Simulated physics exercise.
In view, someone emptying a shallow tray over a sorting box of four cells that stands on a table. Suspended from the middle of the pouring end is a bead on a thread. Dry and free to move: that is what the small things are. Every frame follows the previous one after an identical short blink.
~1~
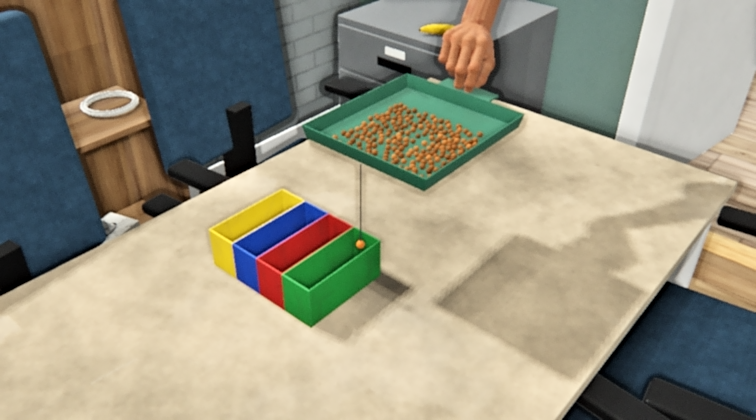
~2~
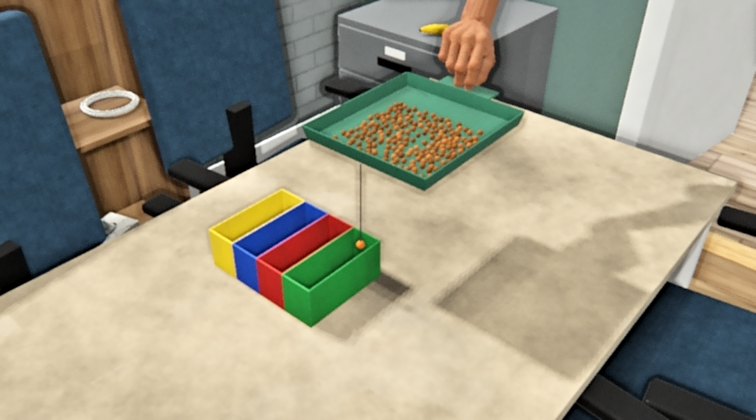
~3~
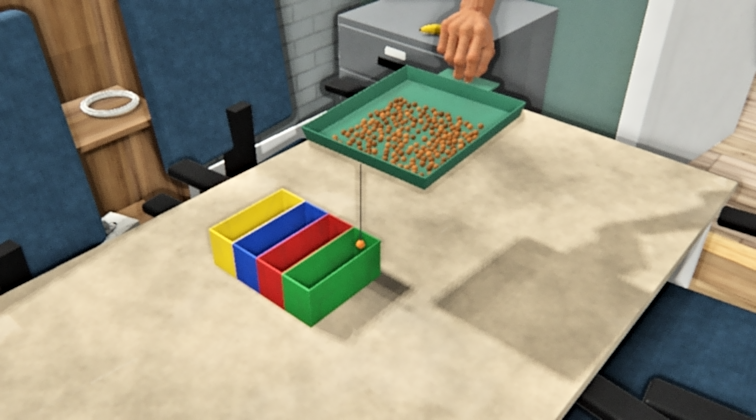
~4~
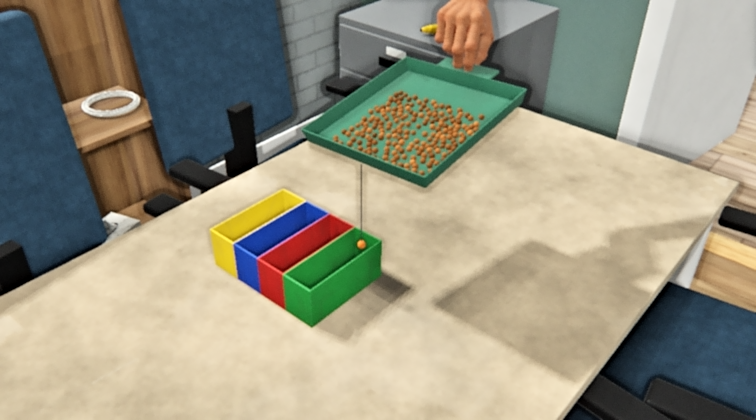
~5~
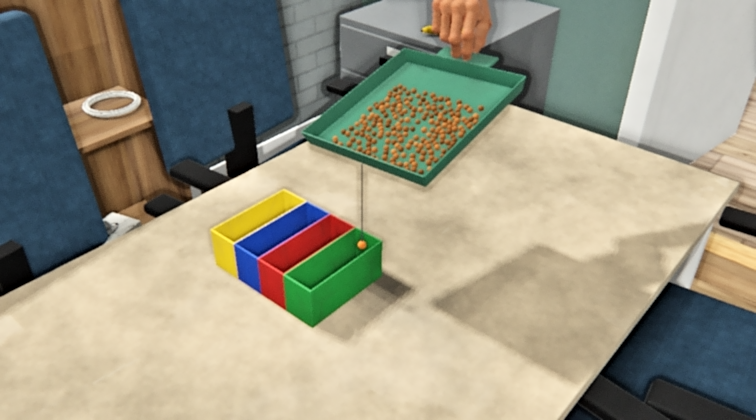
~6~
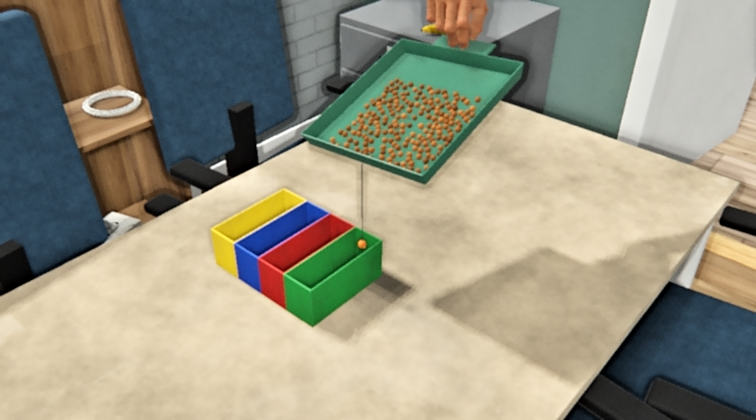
Above a table with a four-coloured box, a hand gradually tilts a tray of small balls.
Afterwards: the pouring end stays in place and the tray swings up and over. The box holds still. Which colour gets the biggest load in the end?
The red cell gets the biggest load.
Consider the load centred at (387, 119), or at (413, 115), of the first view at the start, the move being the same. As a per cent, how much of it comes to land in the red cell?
About 60 % and 60 %.
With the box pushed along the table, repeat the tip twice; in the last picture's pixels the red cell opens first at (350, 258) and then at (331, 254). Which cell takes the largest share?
Run one gives that yellow cell; run two gives that blue cell.
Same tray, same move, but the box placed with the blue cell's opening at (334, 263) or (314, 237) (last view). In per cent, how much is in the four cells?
Roughly 70 per cent, and 90 per cent.
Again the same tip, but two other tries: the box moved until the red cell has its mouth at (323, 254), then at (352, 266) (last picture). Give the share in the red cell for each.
You'd get 30 in a hundred first and 20 in a hundred after that.
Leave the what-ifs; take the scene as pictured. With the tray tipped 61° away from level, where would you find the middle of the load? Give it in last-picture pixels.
Mark it at roughly (355, 138) in the final frame.
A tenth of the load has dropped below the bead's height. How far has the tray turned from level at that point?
Close to 105° of tilt at that moment.
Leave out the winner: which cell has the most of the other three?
The answer would be the green cell.
Soon, tray tipped steeply; nearly all on the tray; a stray few falling or outside the box.
A while on, tray tipped right over; nearly all on the tray; a stray few in the red cell; a stray few in the blue cell; a small part falling or outside the box.
Towards the end, tray tipped past a quarter turn; about half in the red cell; about a quarter in the green cell; about a quarter in the blue cell; a stray few in the yellow cell; a small part falling or outside the box.
Finally, tray tipped past a quarter turn; about half in the red cell; about a quarter in the green cell; about a quarter in the blue cell; a stray few in the yellow cell; a small part outside the box.
